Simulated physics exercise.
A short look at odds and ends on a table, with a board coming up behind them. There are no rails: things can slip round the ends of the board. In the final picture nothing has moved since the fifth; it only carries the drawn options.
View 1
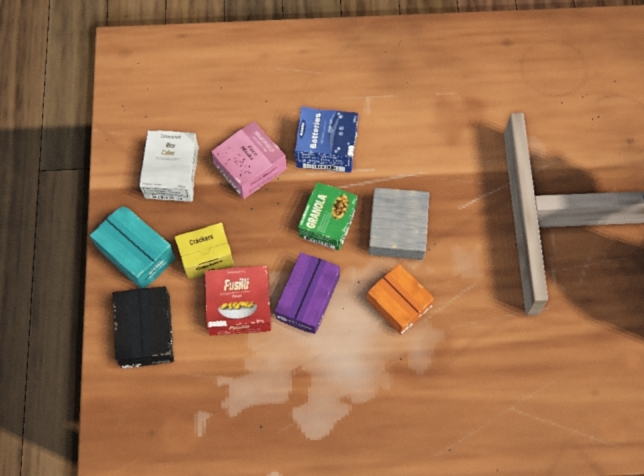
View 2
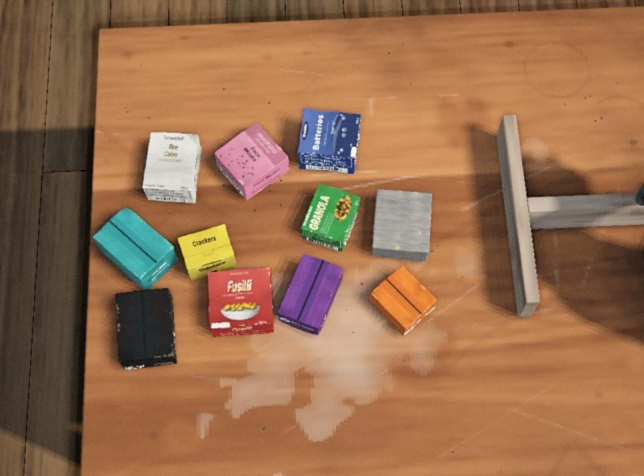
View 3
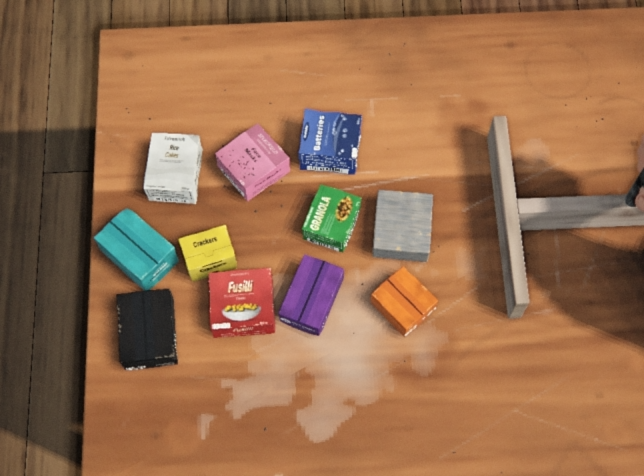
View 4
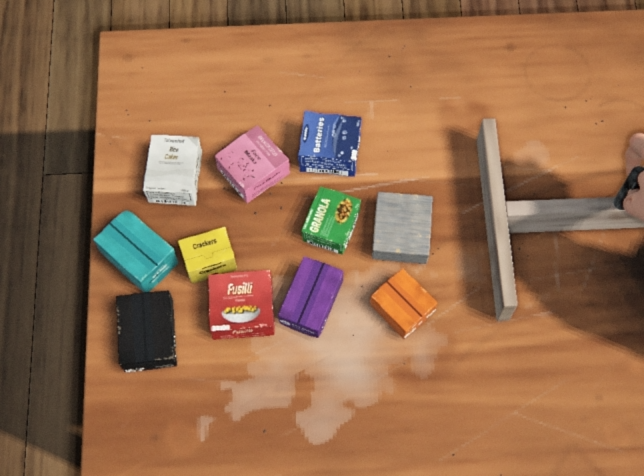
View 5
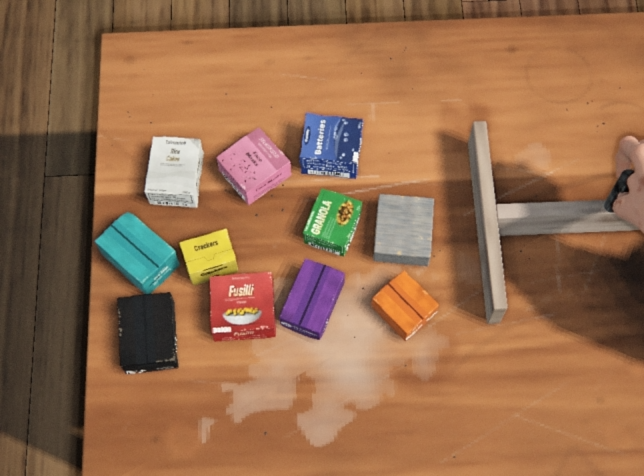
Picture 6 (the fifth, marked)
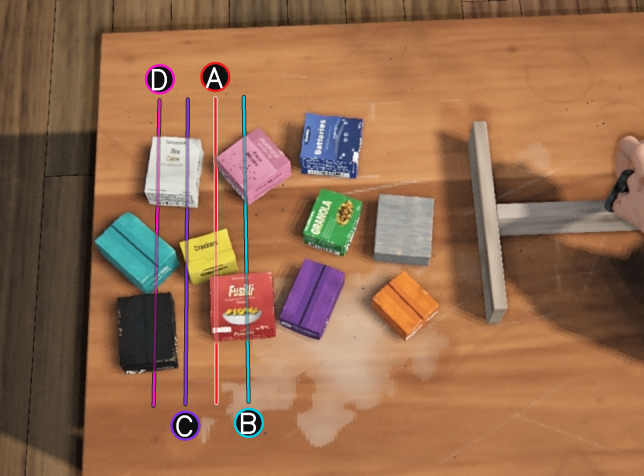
A hand slides a grey T-shaped board slowly left across a wooden table toward colourful boxes.
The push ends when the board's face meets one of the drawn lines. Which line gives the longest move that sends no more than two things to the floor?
It can go as far as B.
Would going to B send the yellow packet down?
By then, no.
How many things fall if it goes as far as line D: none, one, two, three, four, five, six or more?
In all, six or more.
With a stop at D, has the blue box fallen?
No.
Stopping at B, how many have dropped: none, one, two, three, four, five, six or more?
Two.
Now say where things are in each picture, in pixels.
Orange box (400, 299); green packet (328, 217); red packet (239, 301), in the first frame.
Board (521, 205); purple box (311, 295), in the second frame.
Board (511, 206); turquoise box (137, 249), in the third frame.
Board (499, 208); grey block (402, 228), in the fourth frame.
Board (490, 211); white packet (175, 172); yellow packet (209, 257); orange box (404, 306), in the fifth frame.
On the marked copy, A at (216, 242); B at (246, 240); C at (187, 243); D at (157, 244).
Taking B. A third of the way, board (402, 215); orange box (366, 302); green packet (314, 226).
Two thirds of the way, board (315, 218); turquoise box (121, 254); black box (131, 333).
When it is over, board (249, 221); turquoise box over the edge; black box over the edge; two fallen.
As for the rest, A drops four; C drops five; D drops seven.
